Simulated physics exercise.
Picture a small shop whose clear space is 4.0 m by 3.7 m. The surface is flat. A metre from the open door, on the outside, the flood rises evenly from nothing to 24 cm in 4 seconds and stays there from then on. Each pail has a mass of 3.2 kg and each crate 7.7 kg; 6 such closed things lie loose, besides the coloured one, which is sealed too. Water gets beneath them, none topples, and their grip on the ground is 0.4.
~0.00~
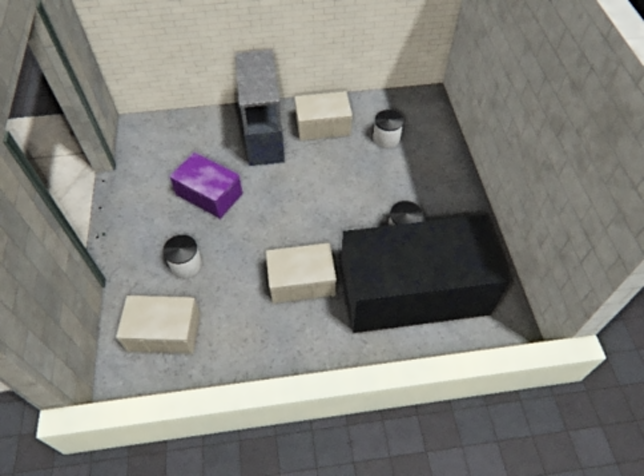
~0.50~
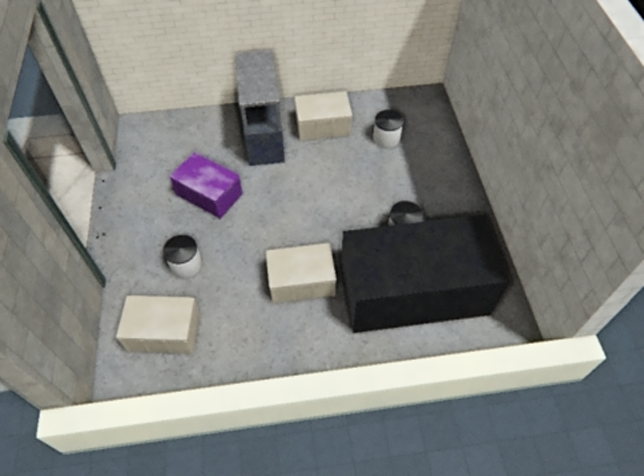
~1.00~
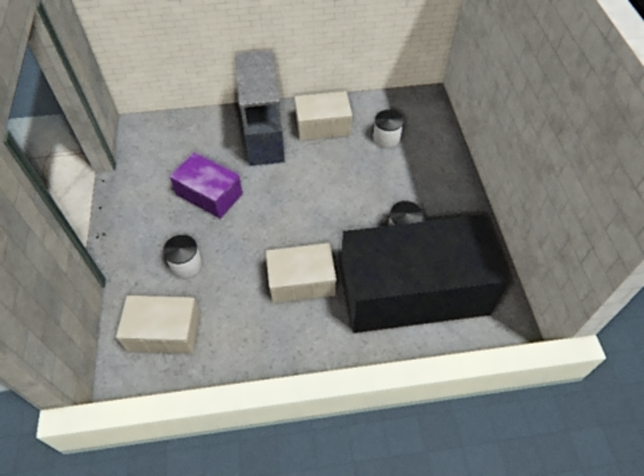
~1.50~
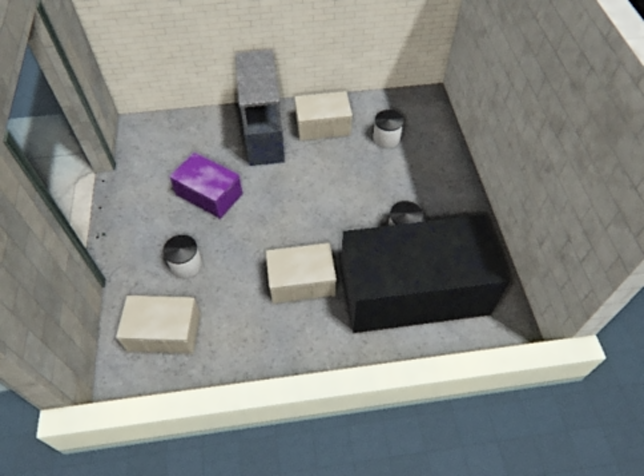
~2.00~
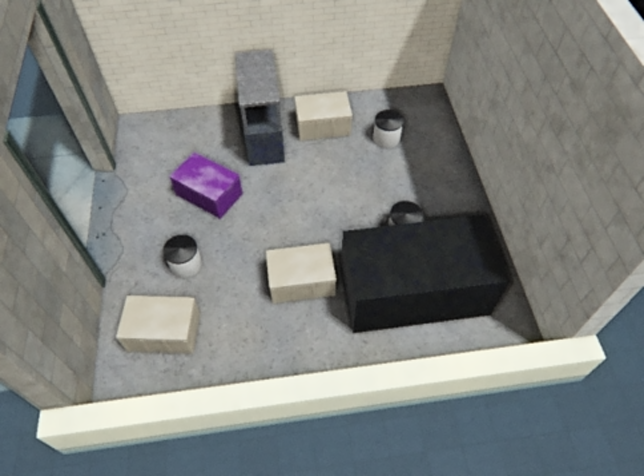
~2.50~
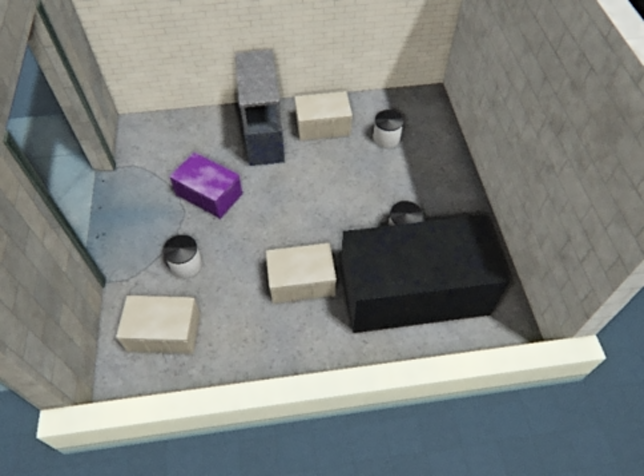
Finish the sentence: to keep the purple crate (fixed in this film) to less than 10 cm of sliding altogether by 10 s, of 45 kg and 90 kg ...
Of the two, only the heavier one is enough.
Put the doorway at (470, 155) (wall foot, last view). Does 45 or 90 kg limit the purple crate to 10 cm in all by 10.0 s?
Result: The lesser mass is plenty.
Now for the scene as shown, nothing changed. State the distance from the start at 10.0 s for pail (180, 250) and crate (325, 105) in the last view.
One is off by 120 cm, the other by 30 cm, in the order asked.
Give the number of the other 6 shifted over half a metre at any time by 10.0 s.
Total: 5.
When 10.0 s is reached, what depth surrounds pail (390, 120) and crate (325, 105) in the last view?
About 9 and 5 cm.
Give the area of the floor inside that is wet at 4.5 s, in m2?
6.5 m2.
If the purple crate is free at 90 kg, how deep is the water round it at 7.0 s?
12 cm, roughly.
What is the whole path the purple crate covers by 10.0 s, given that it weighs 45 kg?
Close to 40 centimetres all told.
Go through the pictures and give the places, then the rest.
The purple crate at (204, 176), on the bottom; water covers 0.0 m2; 0 of 7 have shifted, in the first frame.
The purple crate at (204, 176), on the bottom; water covers 0.0 m2; 0 of 7 have shifted, in the second frame.
The purple crate at (204, 176) rests on the ground; 0.0 m2 under water; 0 of 7 have shifted, in the third frame.
The purple crate at (204, 176), on the bottom; water covers 0.0 m2; 0 of 7 have shifted, in the fourth frame.
The purple crate at (204, 176) rests on the ground; water covers 0.1 m2; 0 of 7 have shifted, in the fifth frame.
The purple crate at (204, 176) rests on the ground; water covers 0.8 m2; 0 of 7 have shifted, in the sixth frame.
After 3.5 s the purple crate would be 0 cm from its start with 45 kg and 0 cm from its start with 90 kg; 6 cm of water round it then.
After 4.5 s the purple crate would be 6 cm from its start with 45 kg and 0 cm from its start with 90 kg; 9 cm of water round it then.
After 7.0 s the purple crate would be 37 cm from its start with 45 kg and 0 cm from its start with 90 kg; 12 cm of water round it then.
After 10.0 s the purple crate would be 38 cm from its start with 45 kg and 0 cm from its start with 90 kg; 14 cm of water round it then.
